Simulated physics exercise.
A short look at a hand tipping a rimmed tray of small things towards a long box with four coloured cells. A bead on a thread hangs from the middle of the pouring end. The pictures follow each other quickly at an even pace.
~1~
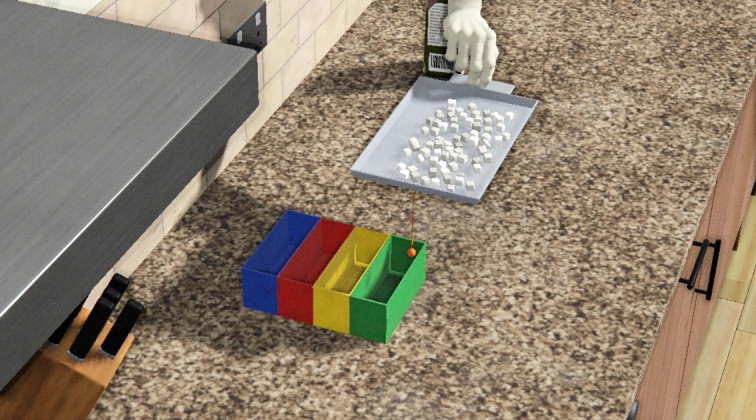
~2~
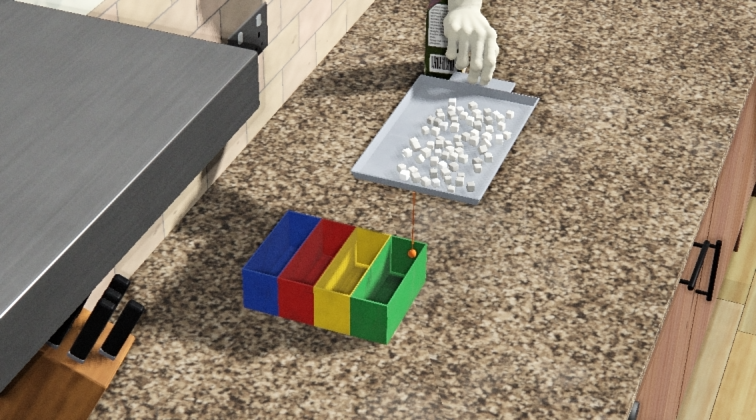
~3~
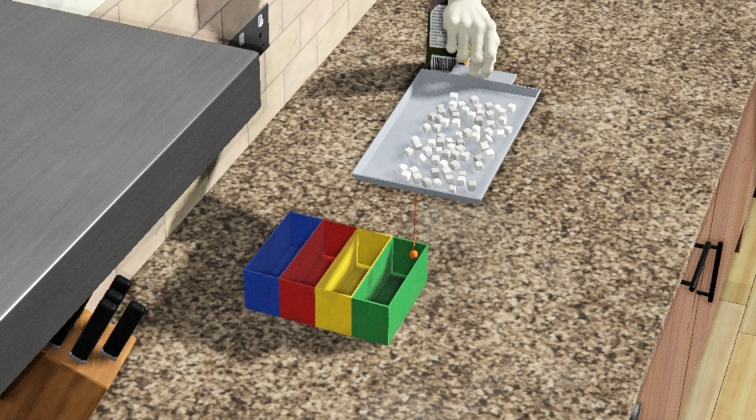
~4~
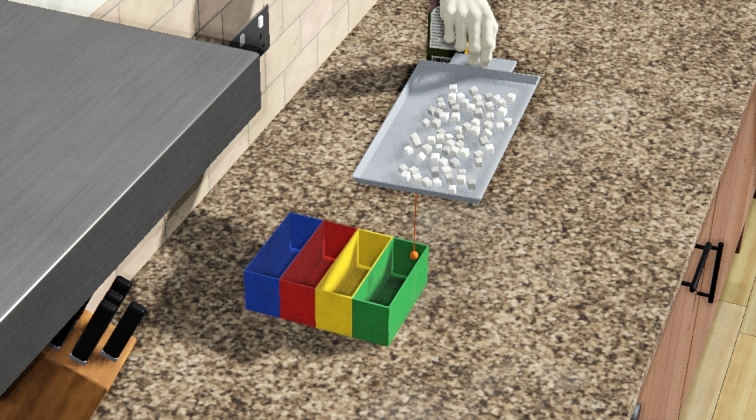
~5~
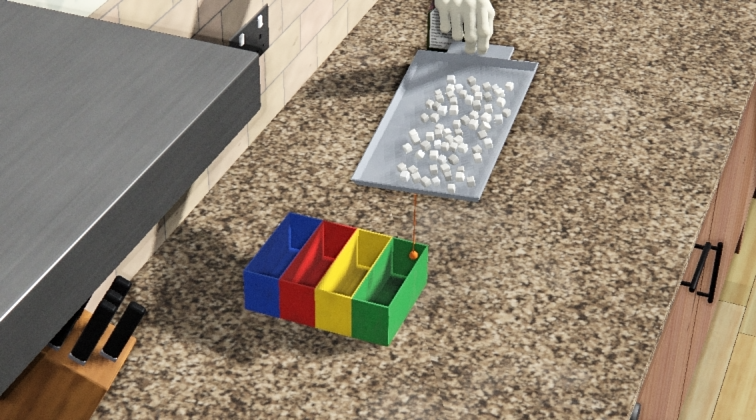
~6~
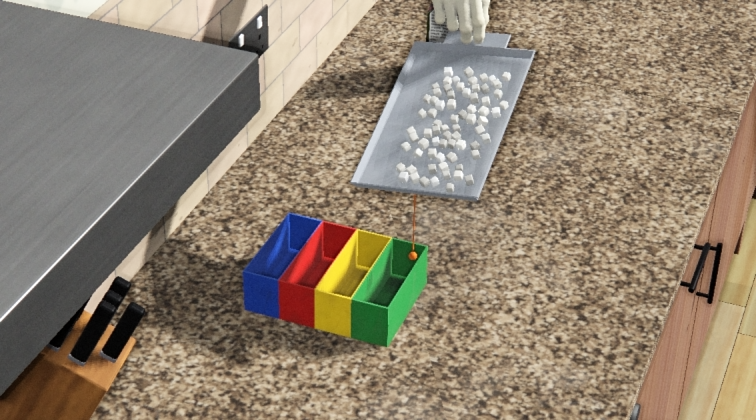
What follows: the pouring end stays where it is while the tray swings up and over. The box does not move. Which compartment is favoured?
It favours the yellow compartment.
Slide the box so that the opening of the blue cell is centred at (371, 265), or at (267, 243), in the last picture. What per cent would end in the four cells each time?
Near 50 % and 90 %.
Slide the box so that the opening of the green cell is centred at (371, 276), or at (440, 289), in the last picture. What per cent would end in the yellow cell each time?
Roughly 60 per cent, and 10 per cent.
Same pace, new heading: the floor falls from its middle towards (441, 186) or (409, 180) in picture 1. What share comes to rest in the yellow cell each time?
About 0 and 40 per cent.
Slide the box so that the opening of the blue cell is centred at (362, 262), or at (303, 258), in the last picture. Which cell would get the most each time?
At the first place the cell in blue, at the second the red cell.
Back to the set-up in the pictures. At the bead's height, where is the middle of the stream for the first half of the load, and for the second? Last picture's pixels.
Around (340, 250) and then (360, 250).
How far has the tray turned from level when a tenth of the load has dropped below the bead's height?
Roughly 70°.
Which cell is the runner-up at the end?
It is the cell in red.
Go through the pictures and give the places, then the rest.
Corners of the pouring end at (355, 168) and (476, 196), level; middle of the load at (458, 147), sugar cubes; bead on its thread at (411, 253); blue cell at (260, 288); red cell at (296, 297); yellow cell at (332, 306); green cell at (368, 316), in the first frame.
Corners of the pouring end at (355, 170) and (477, 197), level; middle of the load at (459, 146), in the second frame.
Corners of the pouring end at (356, 172) and (478, 197), tipped barely, lowest at the left corner; middle of the load at (460, 144), in the third frame.
Corners of the pouring end at (356, 175) and (478, 196), tipped a little, lowest at the left corner; middle of the load at (460, 139), in the fourth frame.
Corners of the pouring end at (355, 177) and (476, 195), tipped clearly, lowest at the left corner; middle of the load at (458, 133), in the fifth frame.
Corners of the pouring end at (355, 180) and (475, 194), tipped clearly, lowest at the left corner; middle of the load at (456, 129); blue cell at (261, 291); red cell at (297, 300); yellow cell at (333, 310); green cell at (370, 319), in the sixth frame.
Soon, tray tipped steeply; about two thirds on the tray; a small part in the red cell; a stray few in the yellow cell; a stray few in the green cell; about a quarter falling or outside the box.
A while on, tray tipped past a quarter turn; about half in the yellow cell; about a quarter in the red cell; a small part in the green cell; a small part falling or outside the box.
Towards the end, tray tipped past a quarter turn; about half in the yellow cell; about a quarter in the red cell; a small part in the green cell; a small part falling or outside the box.
Finally, tray tipped past a quarter turn; about half in the yellow cell; about a quarter in the red cell; a small part in the green cell; none in the blue cell; a small part outside the box.
